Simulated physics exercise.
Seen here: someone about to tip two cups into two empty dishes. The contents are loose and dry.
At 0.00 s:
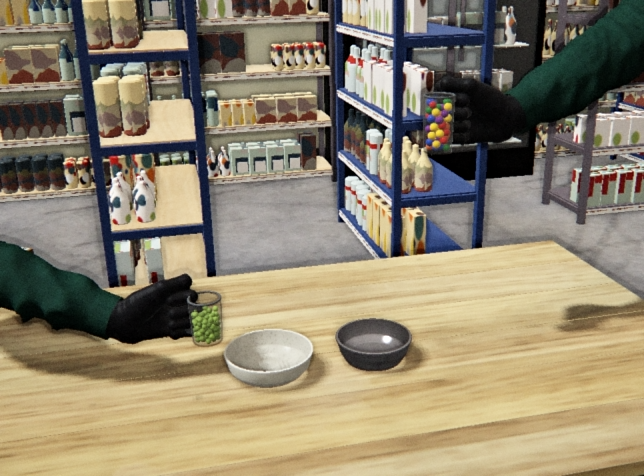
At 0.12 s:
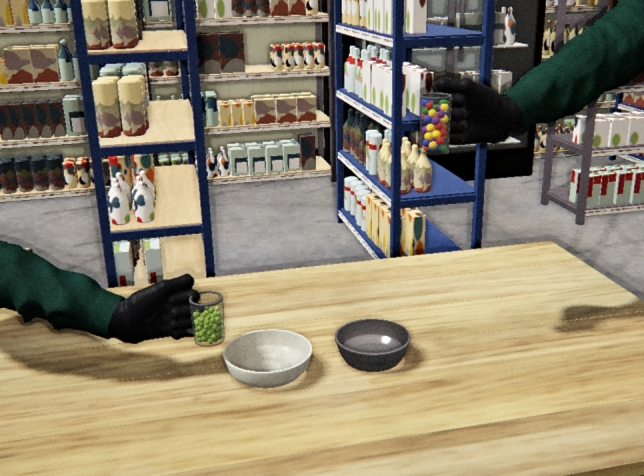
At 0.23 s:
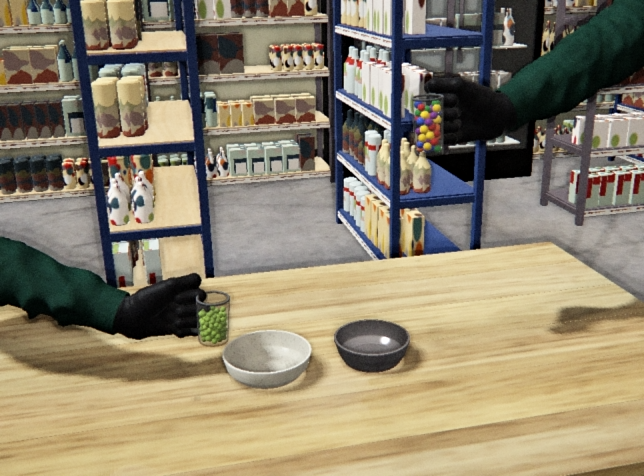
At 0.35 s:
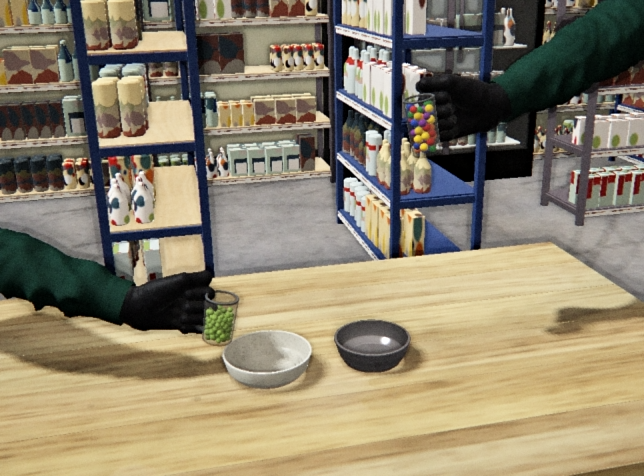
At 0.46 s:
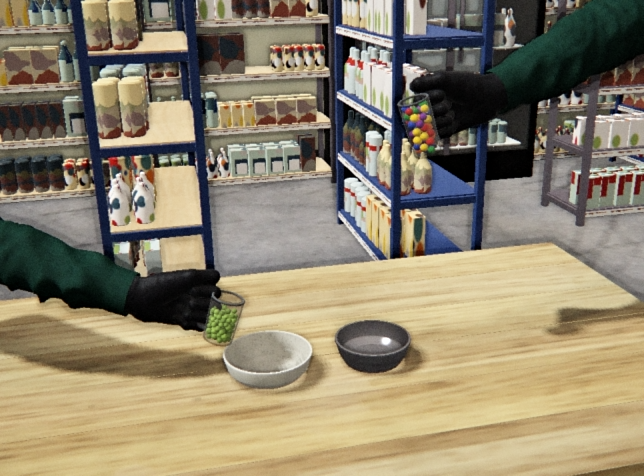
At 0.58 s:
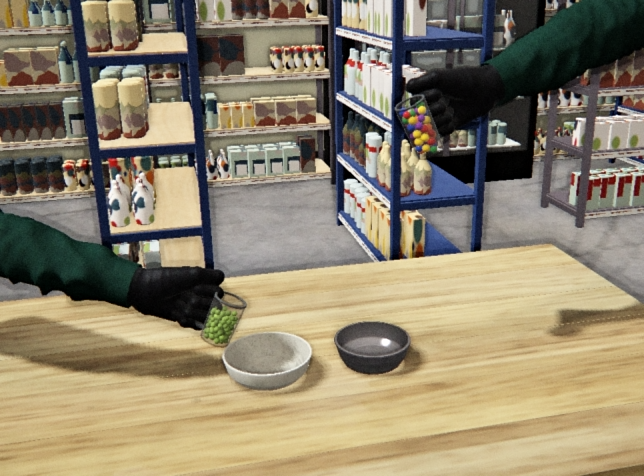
We see two black-gloved hands holding clear cups, one of green peas low beside a pale bowl, one of colourful round beads high above a dark bowl; both cups shift slightly inward and gradually tilt toward each other.
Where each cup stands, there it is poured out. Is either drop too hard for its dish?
At the end, left dish: It should manage to retain everything; right: It should fail to retain everything.
After 1.09 s, left, the whole lot still in the cup; right, the whole lot still in the cup.
After 1.64 s, left, the whole lot still in the cup; right, all but a few still in the cup, a little in the air.
After 2.29 s, left, the whole lot in the dish; right, near two thirds in the dish, a little outside the dish, near a third in the air.
In the end (3.3 s), left, the whole lot in the dish, none at all outside the dish; right, the bulk in the dish, near a quarter outside the dish.
